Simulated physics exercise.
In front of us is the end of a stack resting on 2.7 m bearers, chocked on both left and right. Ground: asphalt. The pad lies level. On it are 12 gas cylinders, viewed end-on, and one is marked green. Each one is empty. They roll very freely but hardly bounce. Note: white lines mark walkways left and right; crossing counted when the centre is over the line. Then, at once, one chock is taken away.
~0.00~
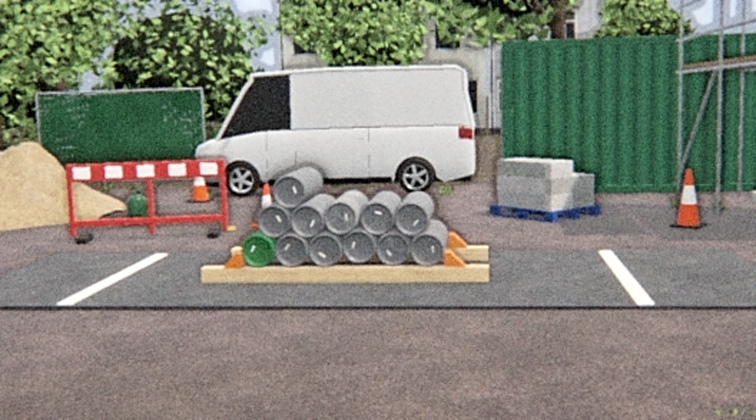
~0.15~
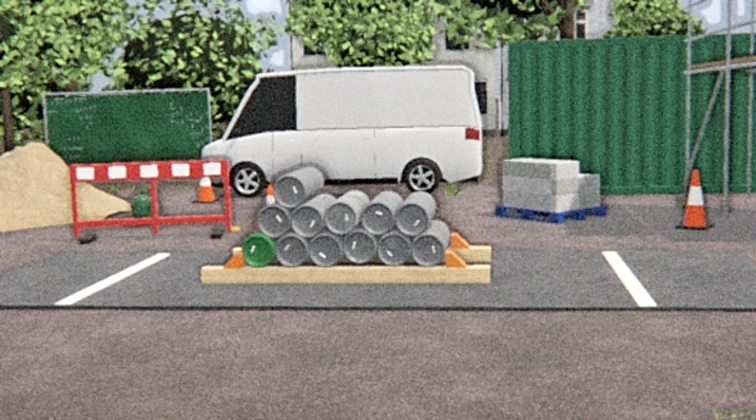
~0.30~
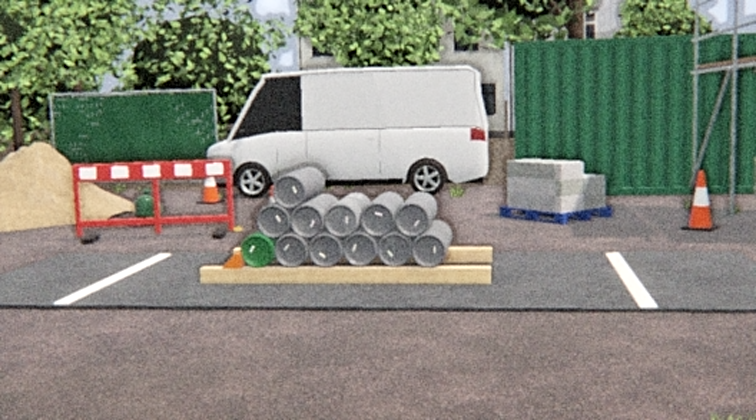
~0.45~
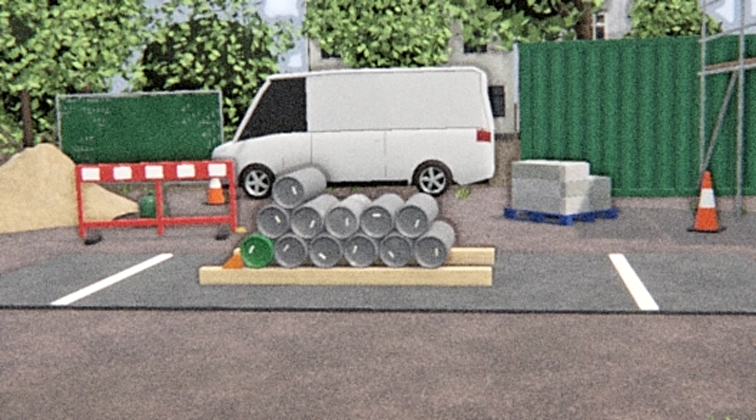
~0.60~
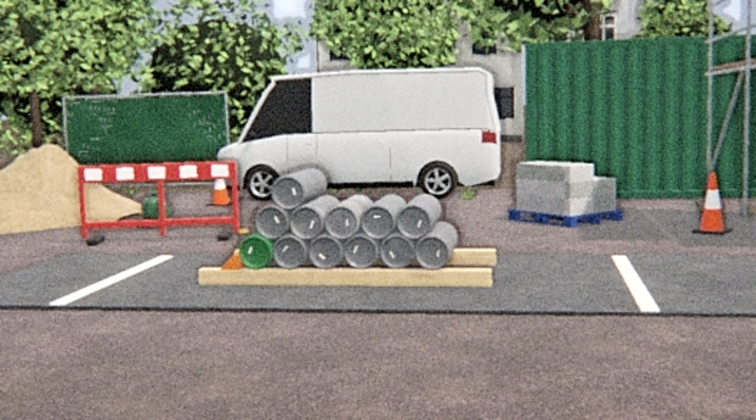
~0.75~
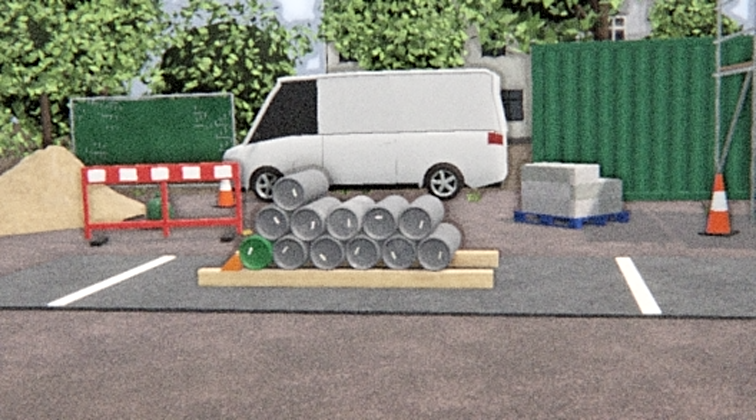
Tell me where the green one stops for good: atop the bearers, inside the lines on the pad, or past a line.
The green one stops atop the bearers.
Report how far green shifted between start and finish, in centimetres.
Result - green: 0.
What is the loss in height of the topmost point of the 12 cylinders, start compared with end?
It sits roughly 30 cm lower at the end.
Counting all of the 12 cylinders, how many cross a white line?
Count of them: 2.
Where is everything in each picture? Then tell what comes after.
In the first frame, green (258, 251); both chocks in; lines at (104, 283) and (629, 282); the pad is level; 5 of the 12 form the bottom row.
In the second frame, green (258, 251).
In the third frame, green (257, 251); right chock gone.
In the fourth frame, green (256, 252).
In the fifth frame, green (255, 253).
In the sixth frame, green (255, 254); lines at (102, 285) and (640, 290).
Then, 1.1 s in, green is on the bearers, 55 cm from the bearers' left end; 0 past a line.
In the end (8.5 s), green is on the bearers, 55 cm from the bearers' left end; 2 past a line.
